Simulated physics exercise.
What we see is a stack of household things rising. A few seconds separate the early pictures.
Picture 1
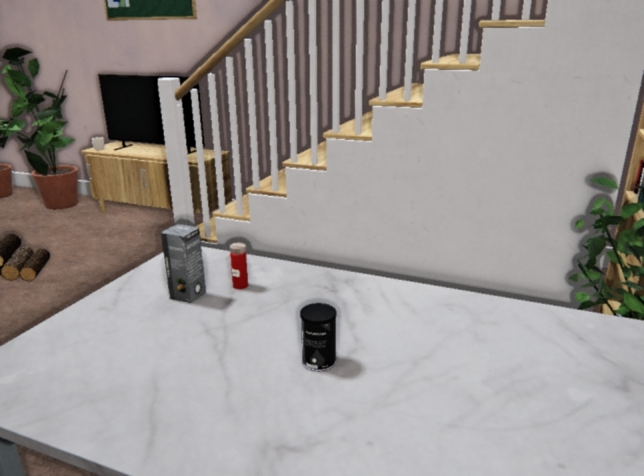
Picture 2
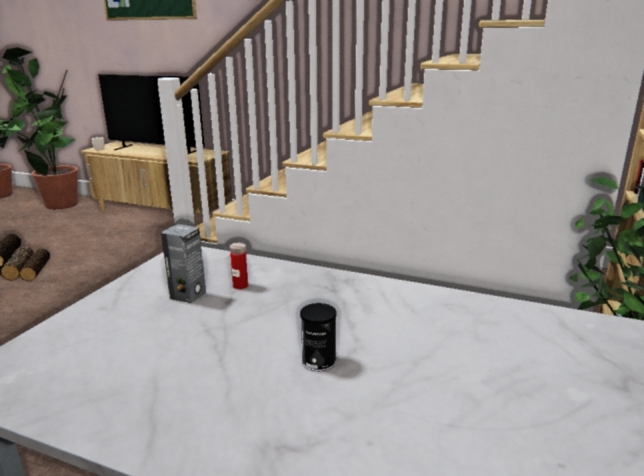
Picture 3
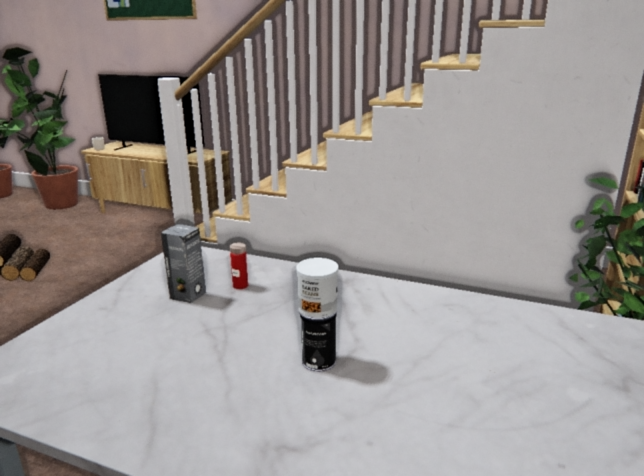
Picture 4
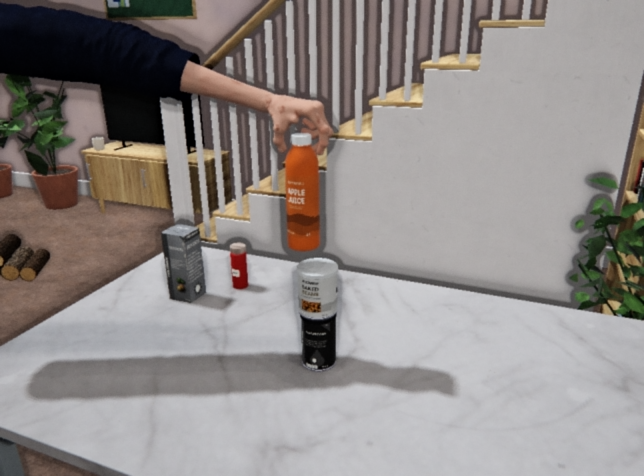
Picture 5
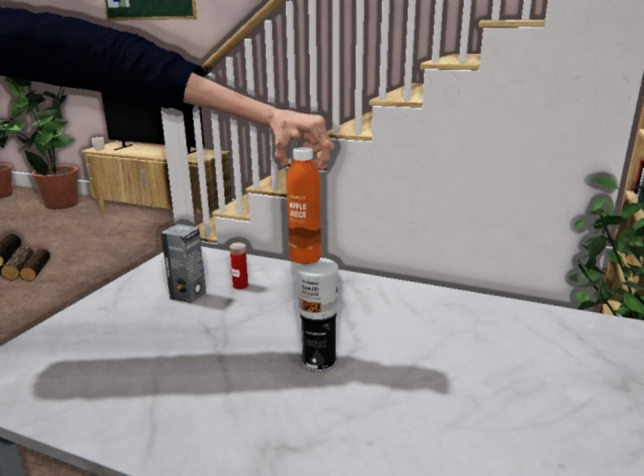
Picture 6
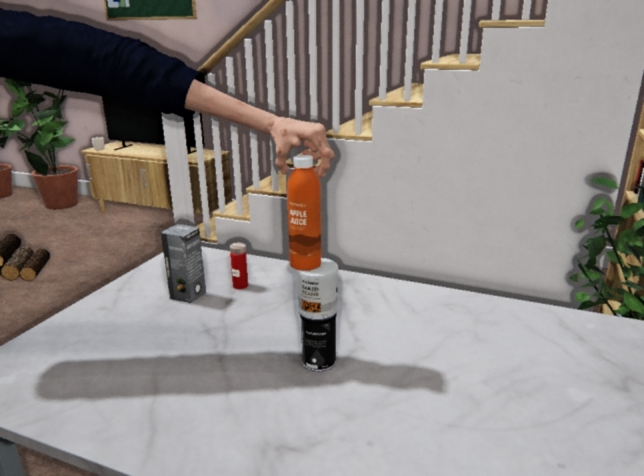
Orange bottle being lowered by a hand onto a white container stacked on a black tin, on a marble tabletop.
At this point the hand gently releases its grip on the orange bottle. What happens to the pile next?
The build stays upright.
Then, 0.30 s after the last picture, nothing has stirred.
Then, 0.70 s after the last picture, orange bottle resting near (304, 214).
At rest, all 5 in place. Seen from the same camera at the end, orange bottle near (304, 214). The pile holds.
